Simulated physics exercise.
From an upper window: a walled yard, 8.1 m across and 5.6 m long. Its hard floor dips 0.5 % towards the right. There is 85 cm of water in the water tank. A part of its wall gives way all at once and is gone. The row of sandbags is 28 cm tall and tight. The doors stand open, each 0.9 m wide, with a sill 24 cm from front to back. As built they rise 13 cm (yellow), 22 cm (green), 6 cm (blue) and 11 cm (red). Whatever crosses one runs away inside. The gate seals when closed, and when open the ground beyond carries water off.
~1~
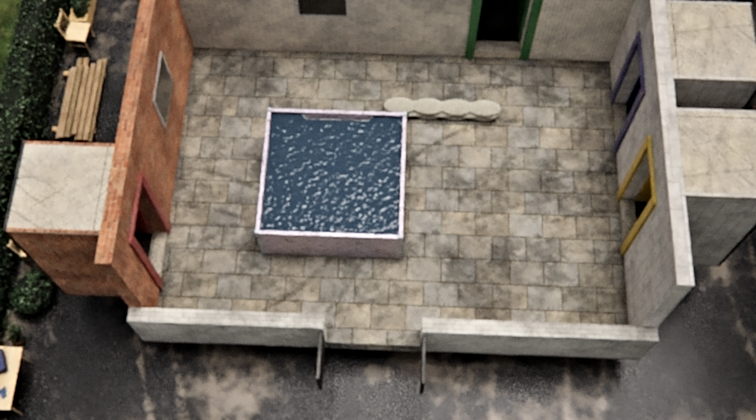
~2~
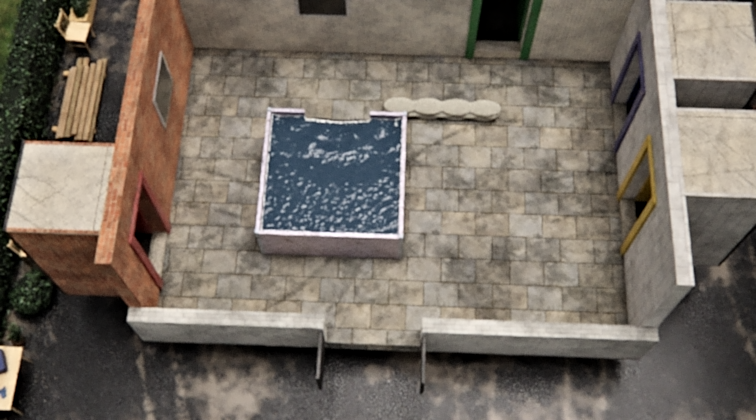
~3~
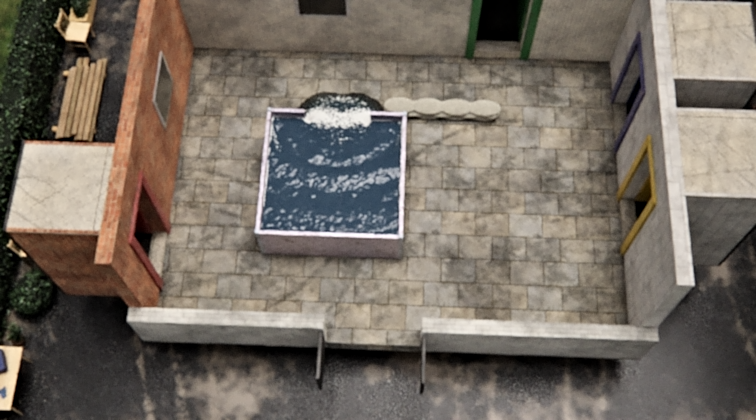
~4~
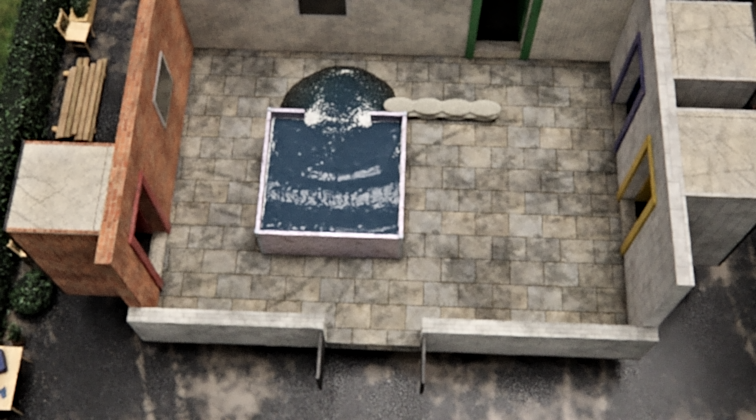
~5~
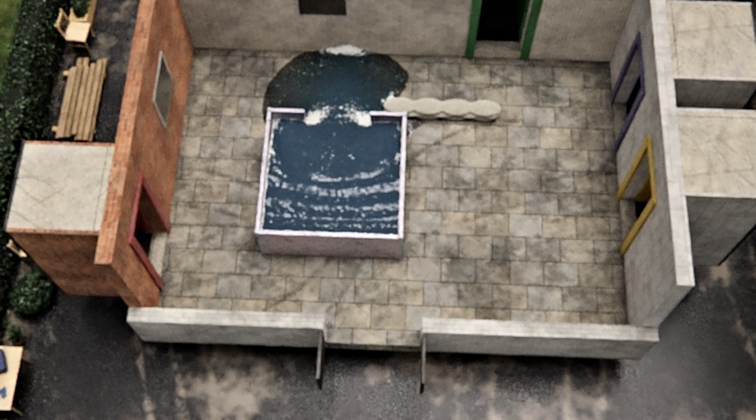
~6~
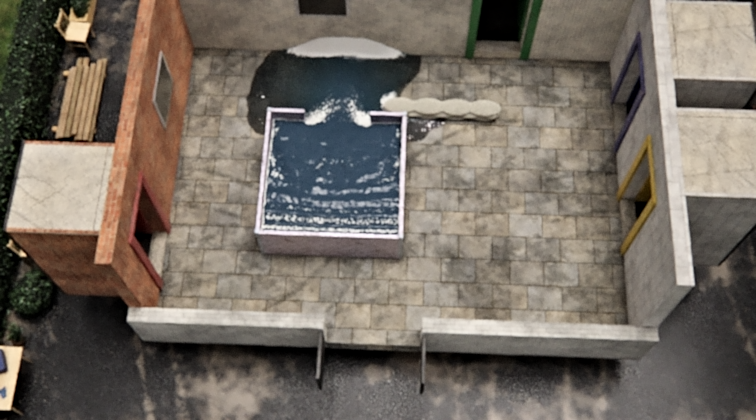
A square water tank opens at its far side and water spreads across the paved yard.
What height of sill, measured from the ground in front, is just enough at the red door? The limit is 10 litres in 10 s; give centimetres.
Some 14.5 cm above the ground.
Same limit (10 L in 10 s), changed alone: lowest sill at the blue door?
Roughly 24 cm at blue.
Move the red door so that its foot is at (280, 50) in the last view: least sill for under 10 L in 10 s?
About 33 cm.
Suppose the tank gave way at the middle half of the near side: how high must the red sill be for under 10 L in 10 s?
Then roughly 22 cm.
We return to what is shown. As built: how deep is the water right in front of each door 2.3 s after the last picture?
In cm: Yellow 0, green 10, blue 21, red 3.
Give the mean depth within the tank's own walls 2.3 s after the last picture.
Roughly 42 cm on average.
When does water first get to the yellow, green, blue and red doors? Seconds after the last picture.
Arrival: Yellow 2.4 s, green 0.5 s, blue 1.6 s, red 2.0 s.
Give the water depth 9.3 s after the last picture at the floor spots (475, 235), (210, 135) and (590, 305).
About 5, 7 and 15 cm.
Then, 0.7 s after the last picture water covers 20 % of the floor, deepest (55 cm) near (342, 60); it has not reached the red door.
Then, 2.3 s after the last picture water covers 45 % of the floor, deepest (40 cm) near (204, 48); 3 cm at the red door, 0 litres in over its 11 cm sill.
Then, 9.3 s after the last picture water covers 95 % of the floor, deepest (19 cm) near (615, 261); 12 cm at the red door, 35 litres in over its 11 cm sill.
At the red door as built, the water peaked near 17 cm, 6.9 s after the last picture.
With a sill of 11.5 cm, 31 litres would have come in within the 10 s; with 18 cm, 1 litre. So under 10 litres takes about 14.5 cm.
